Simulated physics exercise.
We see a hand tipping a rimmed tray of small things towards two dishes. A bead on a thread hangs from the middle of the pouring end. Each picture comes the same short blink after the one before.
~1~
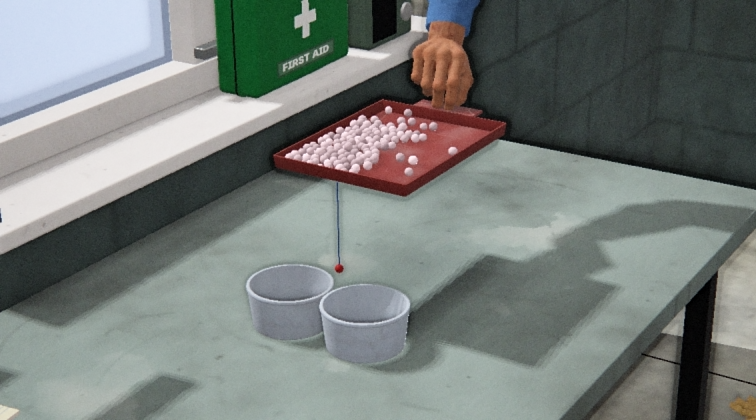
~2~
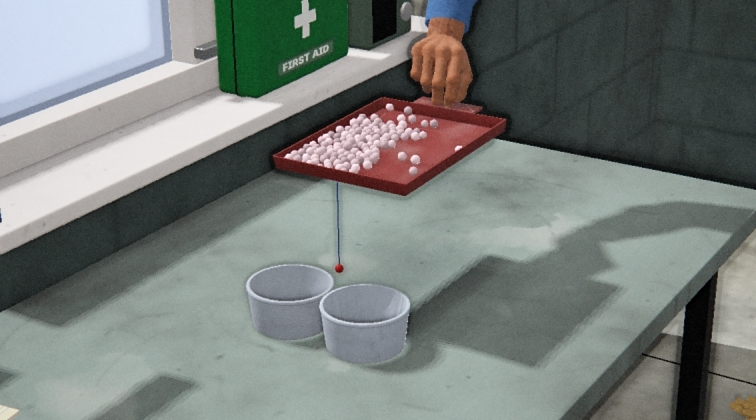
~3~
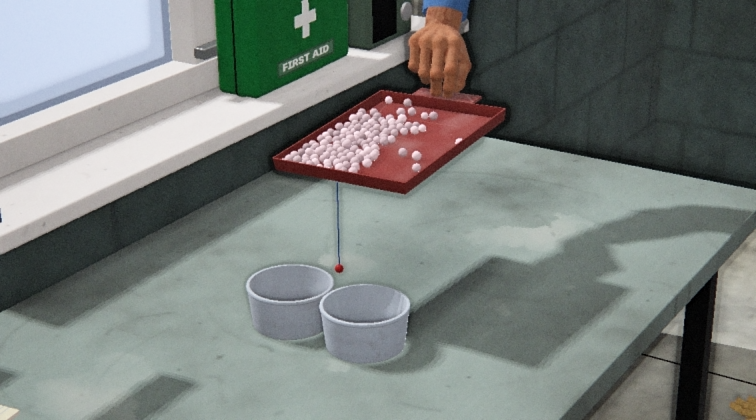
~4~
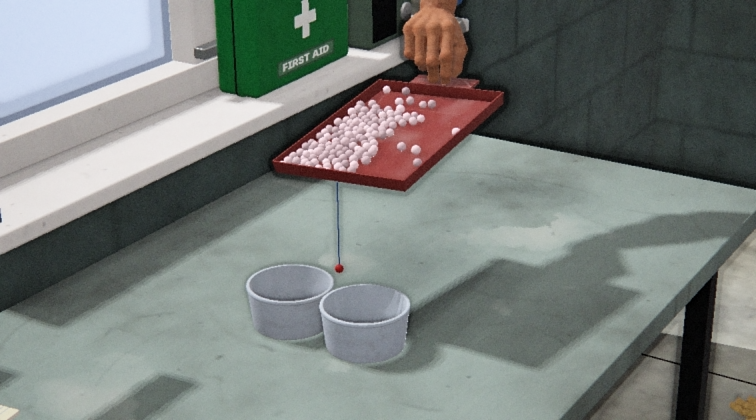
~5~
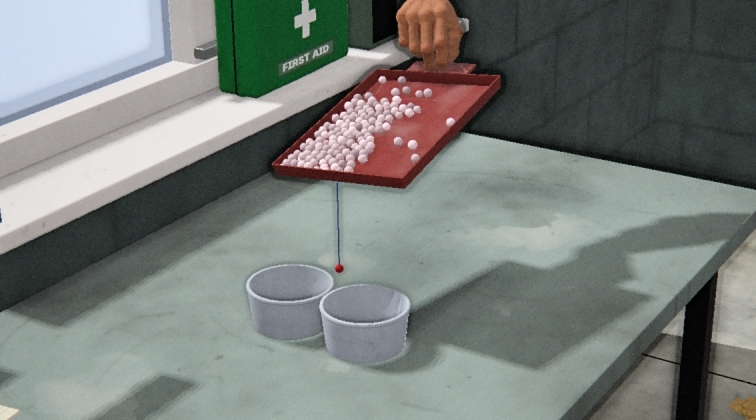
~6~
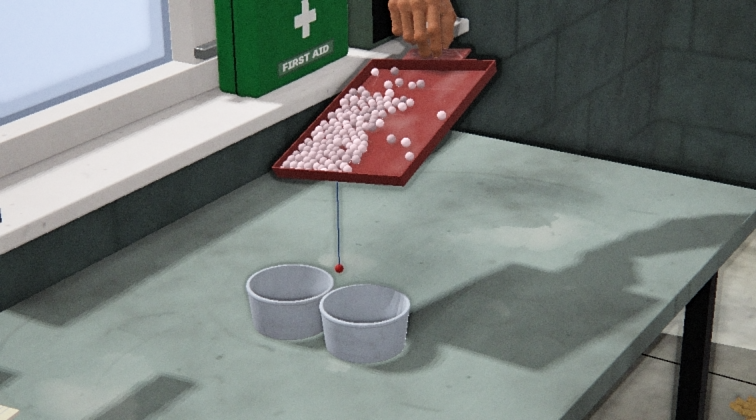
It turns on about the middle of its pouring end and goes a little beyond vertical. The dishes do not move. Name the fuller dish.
Fuller: The left dish.
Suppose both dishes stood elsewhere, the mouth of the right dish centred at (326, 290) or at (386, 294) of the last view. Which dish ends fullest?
In turn: The left dish; the dish on the left.
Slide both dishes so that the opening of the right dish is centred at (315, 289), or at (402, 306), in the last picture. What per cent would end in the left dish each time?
Near 50 % and 20 %.
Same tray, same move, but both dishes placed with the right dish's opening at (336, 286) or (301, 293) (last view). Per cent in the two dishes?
In turn 80 and 60 in a hundred.
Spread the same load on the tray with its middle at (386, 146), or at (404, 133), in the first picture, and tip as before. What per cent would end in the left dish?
Roughly 50 per cent, and 50 per cent.
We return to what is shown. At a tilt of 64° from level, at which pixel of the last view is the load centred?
Near (314, 132).
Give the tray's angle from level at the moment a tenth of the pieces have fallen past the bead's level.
At some 90 degrees.
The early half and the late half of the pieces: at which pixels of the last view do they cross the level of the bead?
The first part at (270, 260); the rest at (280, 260).
Soon, tray tipped steeply; nearly all on the tray; a stray few in the left dish.
A while on, tray tipped past a quarter turn; a small part on the tray; about half in the left dish; about a quarter outside both; about a quarter in the air.
Towards the end, tray tipped past a quarter turn; about two thirds in the left dish; about a third outside both.
Finally, tray tipped past a quarter turn; none in the right dish; about two thirds in the left dish; about a third outside both.
